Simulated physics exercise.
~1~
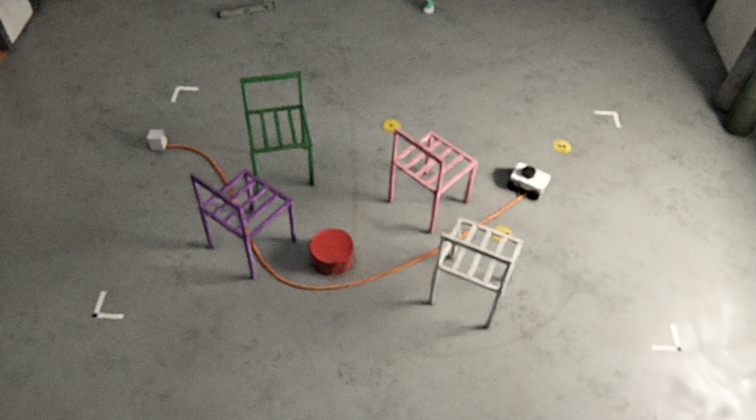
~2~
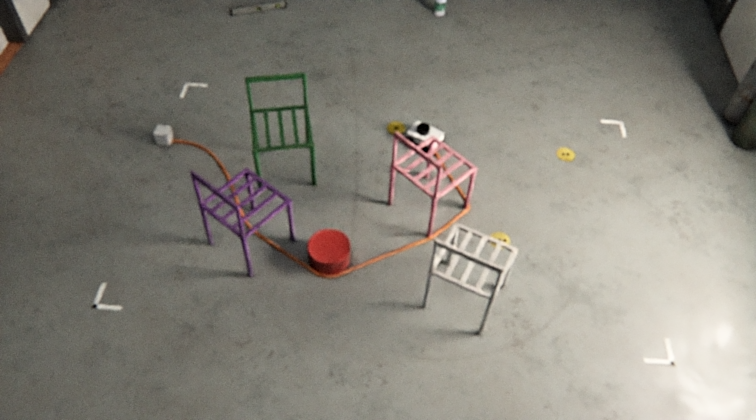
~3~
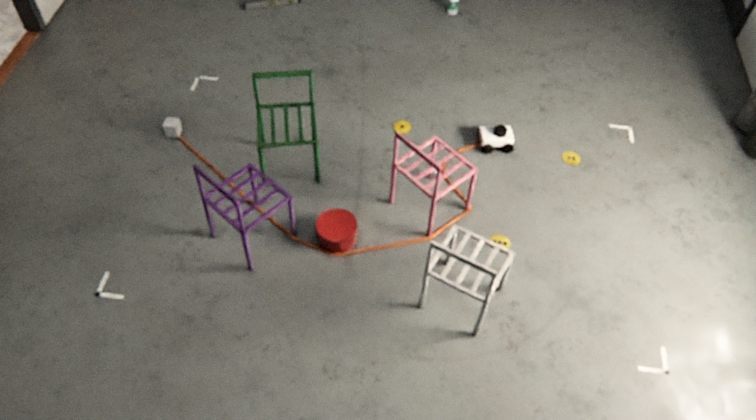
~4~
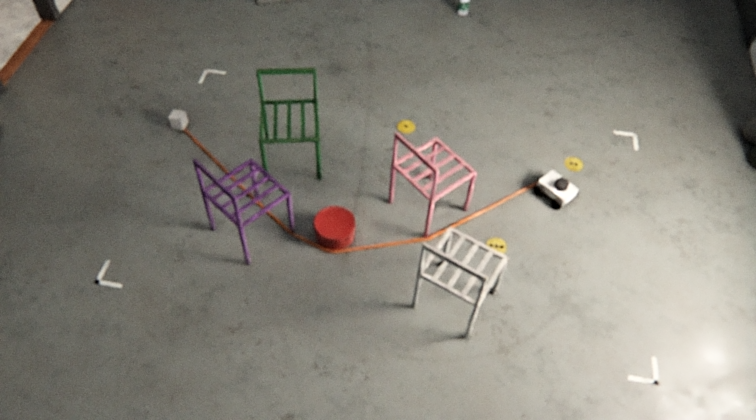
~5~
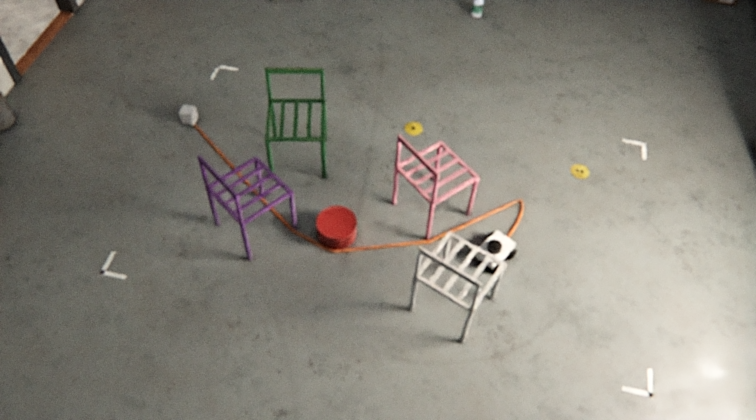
A small white cart drags an orange lead that shifts the red bin, stopping by the white chair.
